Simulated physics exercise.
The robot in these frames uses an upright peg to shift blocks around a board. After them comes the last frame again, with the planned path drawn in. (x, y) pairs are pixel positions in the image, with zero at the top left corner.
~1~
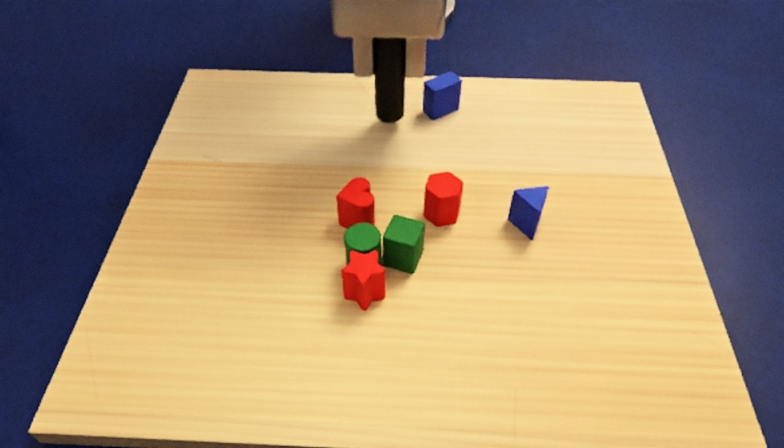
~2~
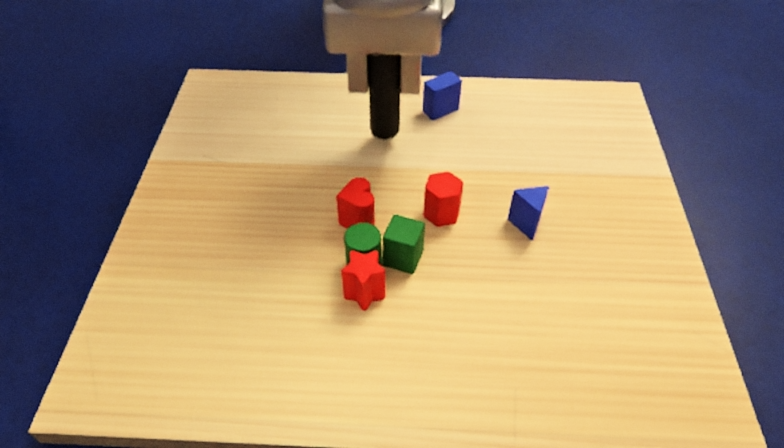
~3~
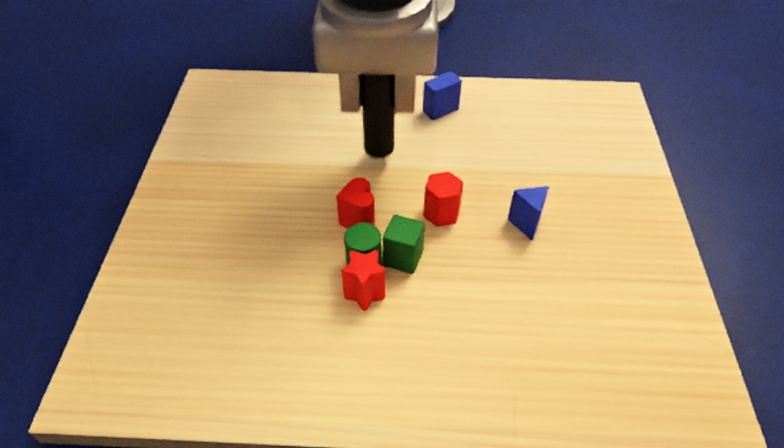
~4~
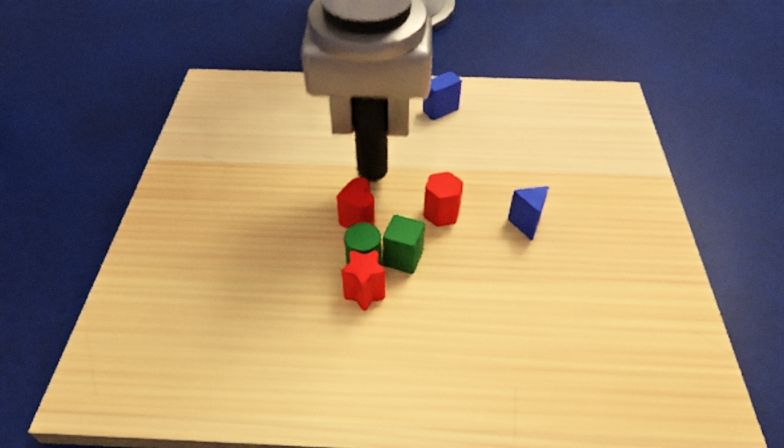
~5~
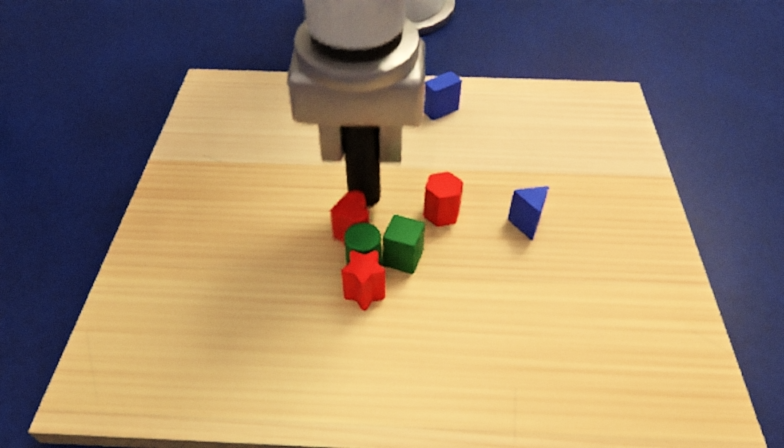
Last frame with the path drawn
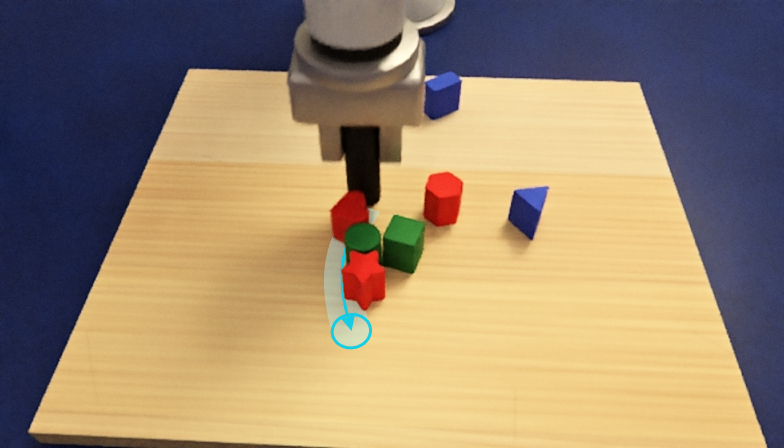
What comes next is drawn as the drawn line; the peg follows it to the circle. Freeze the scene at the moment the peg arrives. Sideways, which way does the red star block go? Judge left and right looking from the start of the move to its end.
Side: Left.
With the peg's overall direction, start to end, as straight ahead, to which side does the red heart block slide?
Facing from start to end, it will go to the right.
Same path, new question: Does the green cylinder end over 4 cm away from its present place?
It seems so.
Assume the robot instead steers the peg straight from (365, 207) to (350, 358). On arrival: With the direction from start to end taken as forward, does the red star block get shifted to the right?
No
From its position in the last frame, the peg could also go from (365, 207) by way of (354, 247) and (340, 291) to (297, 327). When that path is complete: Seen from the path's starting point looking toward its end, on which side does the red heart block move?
Rightward.
The line goes from (365, 207) through (348, 243) and (342, 285) to (351, 331).
The first path, step by step. One third of the way, peg at (347, 235); red heart block at (329, 245); green cylinder at (356, 271); red star block at (374, 296), turned 30° anticlockwise.
Two thirds of the way, peg at (341, 277); red heart block at (307, 282), turned 55° clockwise; green cylinder at (359, 285); red star block at (383, 308), turned 40° anticlockwise.
At the end, peg at (351, 322); red heart block at (303, 297), turned 110° clockwise; green cylinder at (379, 328); red star block at (417, 335), turned 75° anticlockwise; green square block unmoved.
